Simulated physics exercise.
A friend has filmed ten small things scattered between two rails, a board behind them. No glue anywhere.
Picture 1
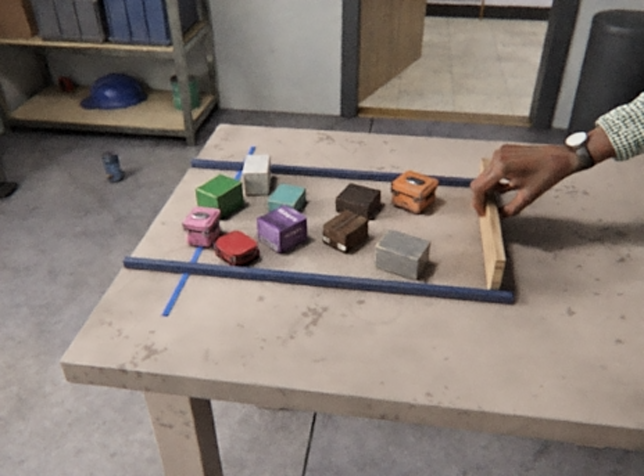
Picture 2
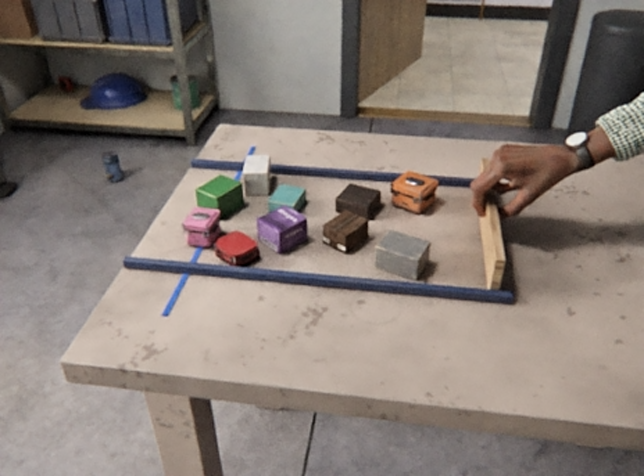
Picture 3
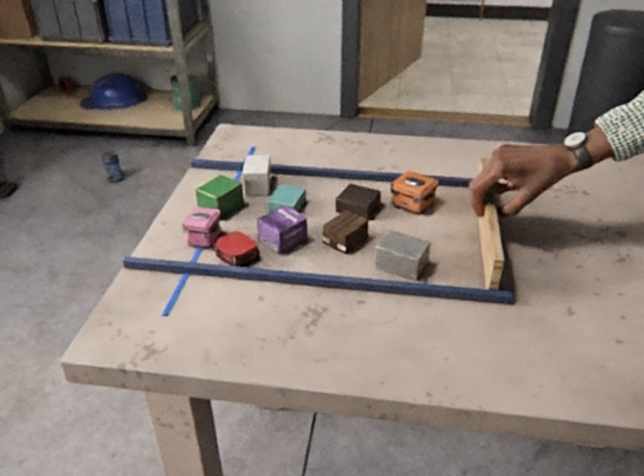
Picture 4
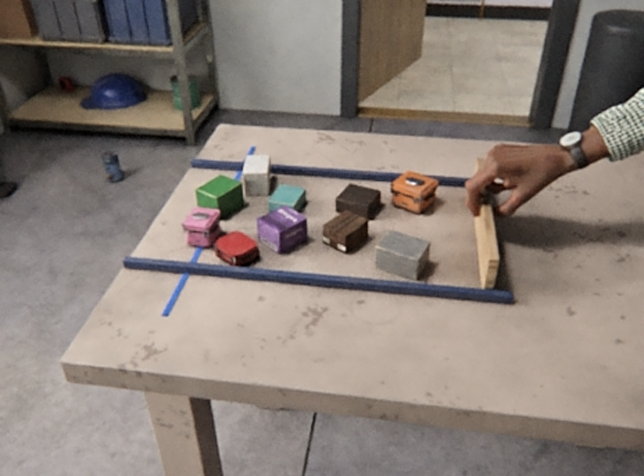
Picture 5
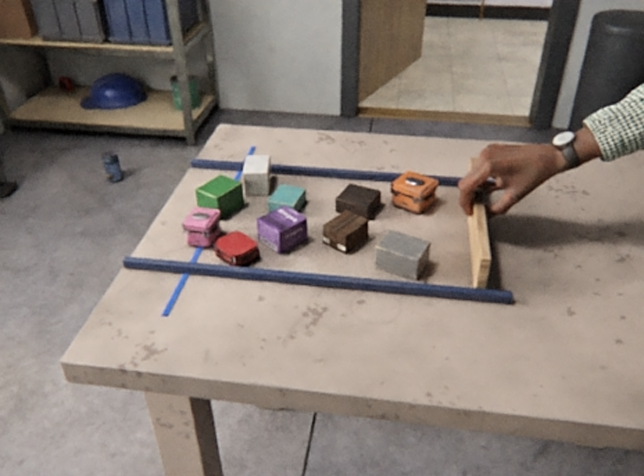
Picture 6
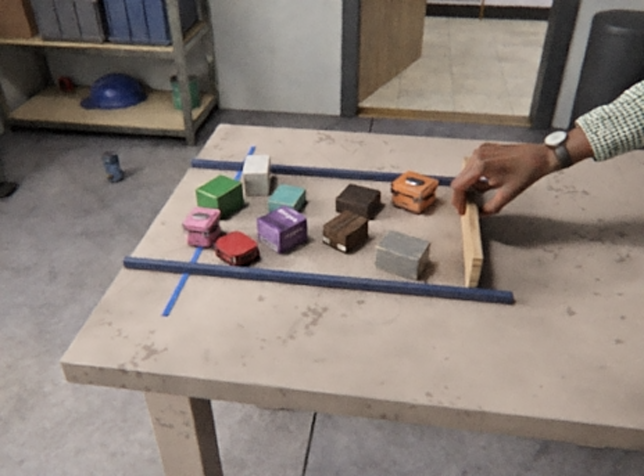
To begin with, a hand holds a wooden board upright at the right end of two blue rails, with ten small blocks and cases scattered between them on a table. The hand then slides the board a short way left, toward the gray and orange items, while the scattered things stay still.
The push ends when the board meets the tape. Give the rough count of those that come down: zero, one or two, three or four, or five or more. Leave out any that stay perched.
Here the number that fall off is three or four.
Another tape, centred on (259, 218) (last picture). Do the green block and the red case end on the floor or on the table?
The green block is lost, the red case is kept.
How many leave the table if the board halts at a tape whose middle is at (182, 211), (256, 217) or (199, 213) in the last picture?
The counts: 6, 1 and 6.
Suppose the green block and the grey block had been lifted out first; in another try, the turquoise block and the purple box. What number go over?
It would be 2 and 1.
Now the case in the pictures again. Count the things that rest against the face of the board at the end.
That makes 4.
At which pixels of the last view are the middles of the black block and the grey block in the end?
The black block stops around (174, 192); the grey block around (177, 240).
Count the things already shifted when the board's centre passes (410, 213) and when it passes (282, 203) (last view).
At the one place 3, at the other 10.
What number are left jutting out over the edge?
3 of them.
A little later, none off yet; pink case at rest near (203, 228); green block at rest near (220, 197); white block at rest near (257, 175).
When it is over, the number that fall off is three or four; down, turquoise block, green block and pink case.
